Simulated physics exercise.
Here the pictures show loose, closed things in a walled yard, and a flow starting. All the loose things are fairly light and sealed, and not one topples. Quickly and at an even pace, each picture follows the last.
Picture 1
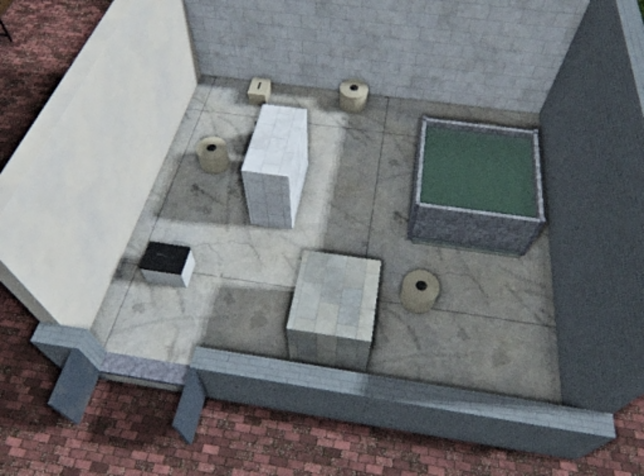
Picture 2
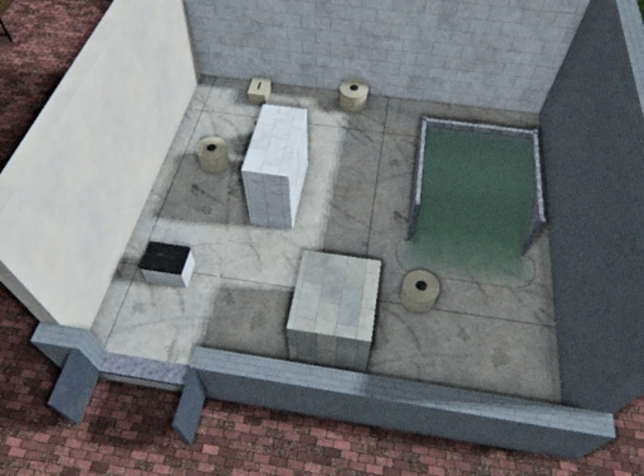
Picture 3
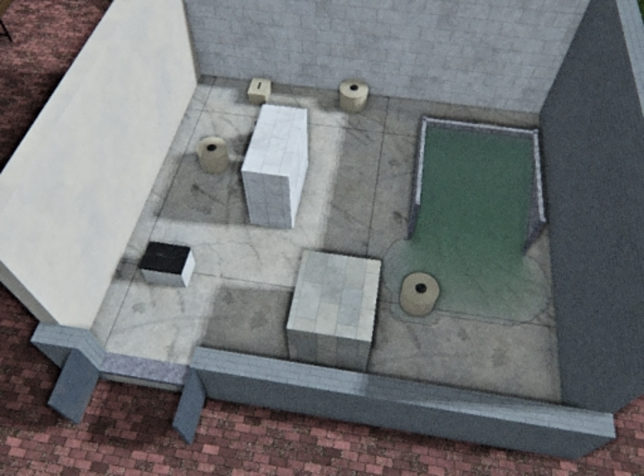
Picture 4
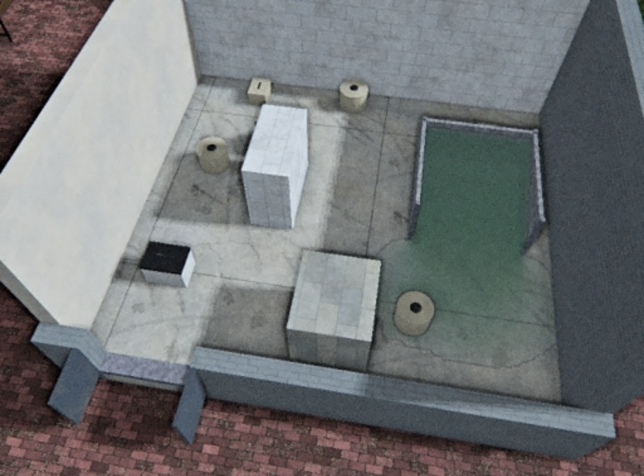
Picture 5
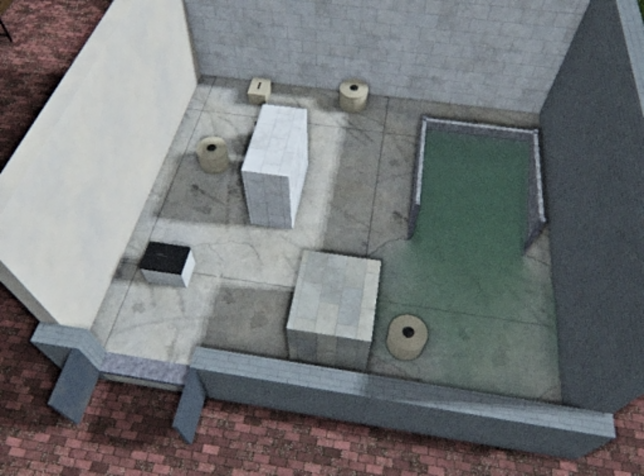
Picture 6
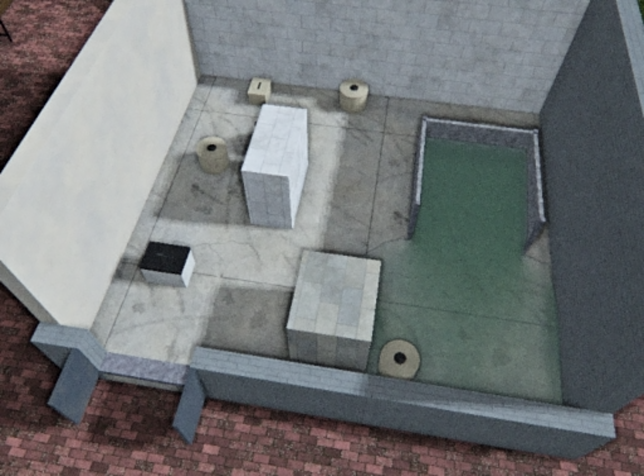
To begin with, green liquid fills a stone-walled tank at the right of a walled yard scattered with blocks and round tubs. The tank's front side opens and the liquid spreads across the floor toward the low front wall, while the nearest tub slides a short way forward and slightly left.
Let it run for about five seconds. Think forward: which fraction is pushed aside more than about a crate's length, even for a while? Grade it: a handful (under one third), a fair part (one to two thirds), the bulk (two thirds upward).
A handful.
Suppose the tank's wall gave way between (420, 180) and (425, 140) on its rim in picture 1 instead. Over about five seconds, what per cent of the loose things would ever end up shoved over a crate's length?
Near 60 %.
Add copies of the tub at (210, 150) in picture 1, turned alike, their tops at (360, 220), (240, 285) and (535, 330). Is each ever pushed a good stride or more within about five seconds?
Okay, in order the twins go a long way, nowhere much, a long way.
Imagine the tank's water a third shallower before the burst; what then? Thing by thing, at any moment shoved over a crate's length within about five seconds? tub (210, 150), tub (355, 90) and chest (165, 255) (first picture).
Taking them as listed - a shorter distance for the first, a shorter distance for the second, a shorter distance for the third.
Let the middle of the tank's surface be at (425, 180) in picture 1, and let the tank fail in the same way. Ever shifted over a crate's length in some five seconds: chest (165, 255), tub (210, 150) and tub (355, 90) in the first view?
Not far, Not far, Not far.
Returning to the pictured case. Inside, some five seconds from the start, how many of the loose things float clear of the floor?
1 of them.
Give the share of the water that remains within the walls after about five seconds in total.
That comes to roughly 98 parts in a hundred.
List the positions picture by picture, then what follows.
The first picture shows a tub at (421, 286), on the bottom; a tub at (354, 88), on the bottom; 0 of 7 have shifted.
The second picture shows a tub at (421, 286) rests on the ground; a tub at (354, 88), on the bottom; 0 of 7 have shifted.
The third picture shows a tub at (421, 288) rests on the ground, close to its start; a tub at (354, 88) rests on the ground; 0 of 7 have shifted.
The fourth picture shows a tub at (416, 308) rests on the ground, a stride from its start; a tub at (354, 88) rests on the ground; 1 of 7 have shifted.
The fifth picture shows a tub at (408, 332) rests on the ground, a stride from its start; a tub at (354, 88), on the bottom; 1 of 7 have shifted.
The sixth picture shows a tub at (400, 358), on the bottom, a stride from its start; a tub at (354, 88), on the bottom; 1 of 7 have shifted.
A moment on, 1 of 7 are well off their spots; 1 afloat.
Next, 1 of 7 are well off their spots; 1 afloat.
Later, 1 of 7 are well off their spots; 1 afloat.
In the end, 1 of 7 are well off their spots, and 1 have been at some point; 1 afloat.
